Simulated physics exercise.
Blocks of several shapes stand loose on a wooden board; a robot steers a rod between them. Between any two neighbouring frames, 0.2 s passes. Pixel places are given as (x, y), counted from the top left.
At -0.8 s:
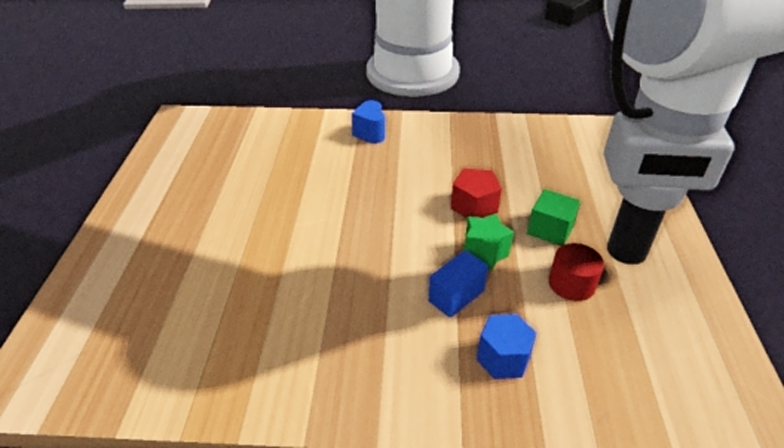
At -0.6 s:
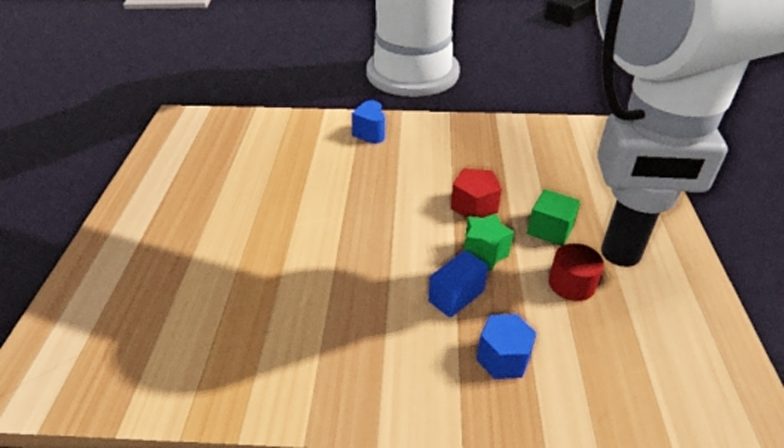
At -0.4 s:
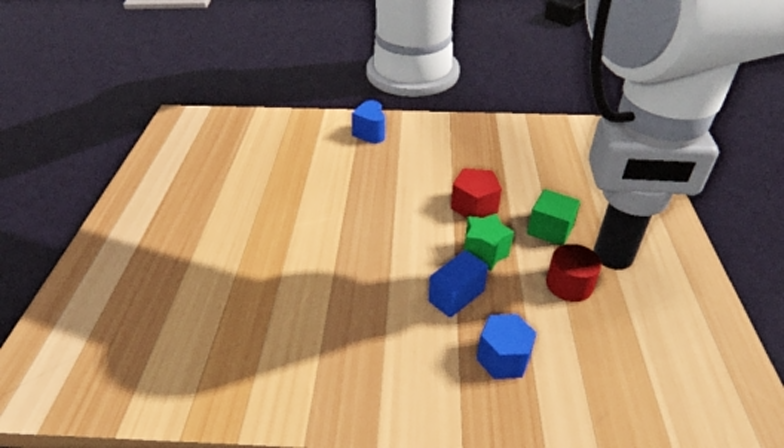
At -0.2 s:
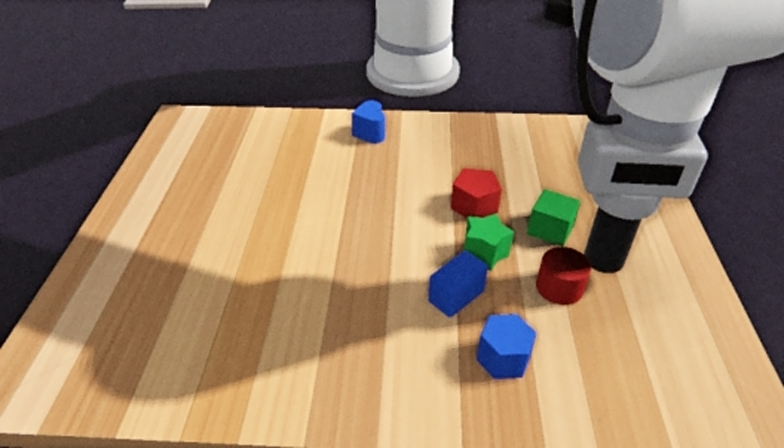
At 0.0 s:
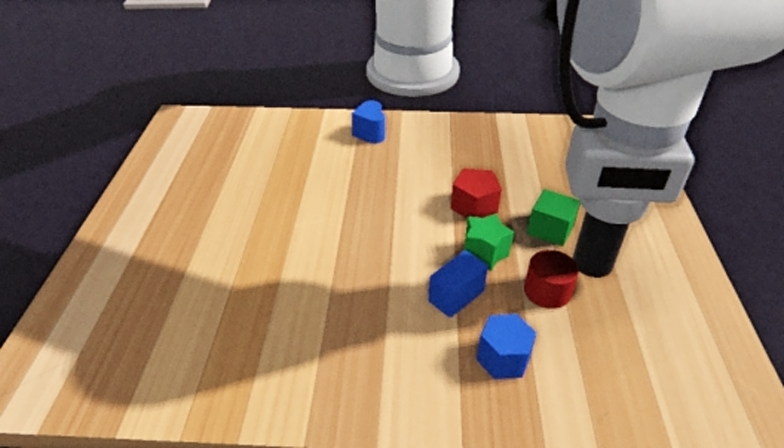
At the start, a robot arm holds a black rod just right of a red circular block, among green, blue and red blocks on a wooden board. The rod moves left and slightly toward the viewer, then pushes the red circular block a short way left while the other blocks stay still.
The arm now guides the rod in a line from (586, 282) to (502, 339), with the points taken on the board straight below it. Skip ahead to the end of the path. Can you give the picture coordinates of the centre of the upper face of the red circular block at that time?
If I read the scene right, the answer is (476, 284).
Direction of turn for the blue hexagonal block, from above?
Looking from above, the answer is counterclockwise.
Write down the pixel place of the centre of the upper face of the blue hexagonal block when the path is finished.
Near (497, 352).
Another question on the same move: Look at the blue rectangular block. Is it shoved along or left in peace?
The blue rectangular block is moved.
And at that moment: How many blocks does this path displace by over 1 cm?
Once the path ends, three or more blocks will have shifted.
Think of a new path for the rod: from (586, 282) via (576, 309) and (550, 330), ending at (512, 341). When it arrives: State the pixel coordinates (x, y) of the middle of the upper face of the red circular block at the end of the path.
Its top centre lands on (499, 280).
On the path given first. One third of the way, rod at (564, 283); red circular block at (520, 275).
Two thirds of the way, rod at (536, 301); blue rectangular block at (453, 267), turned 15° anticlockwise; red circular block at (493, 279).
At the end, rod at (506, 322); blue rectangular block at (442, 262), turned 20° anticlockwise; blue hexagonal block at (497, 352), turned 25° anticlockwise; red circular block at (476, 284); green square piece not moved.
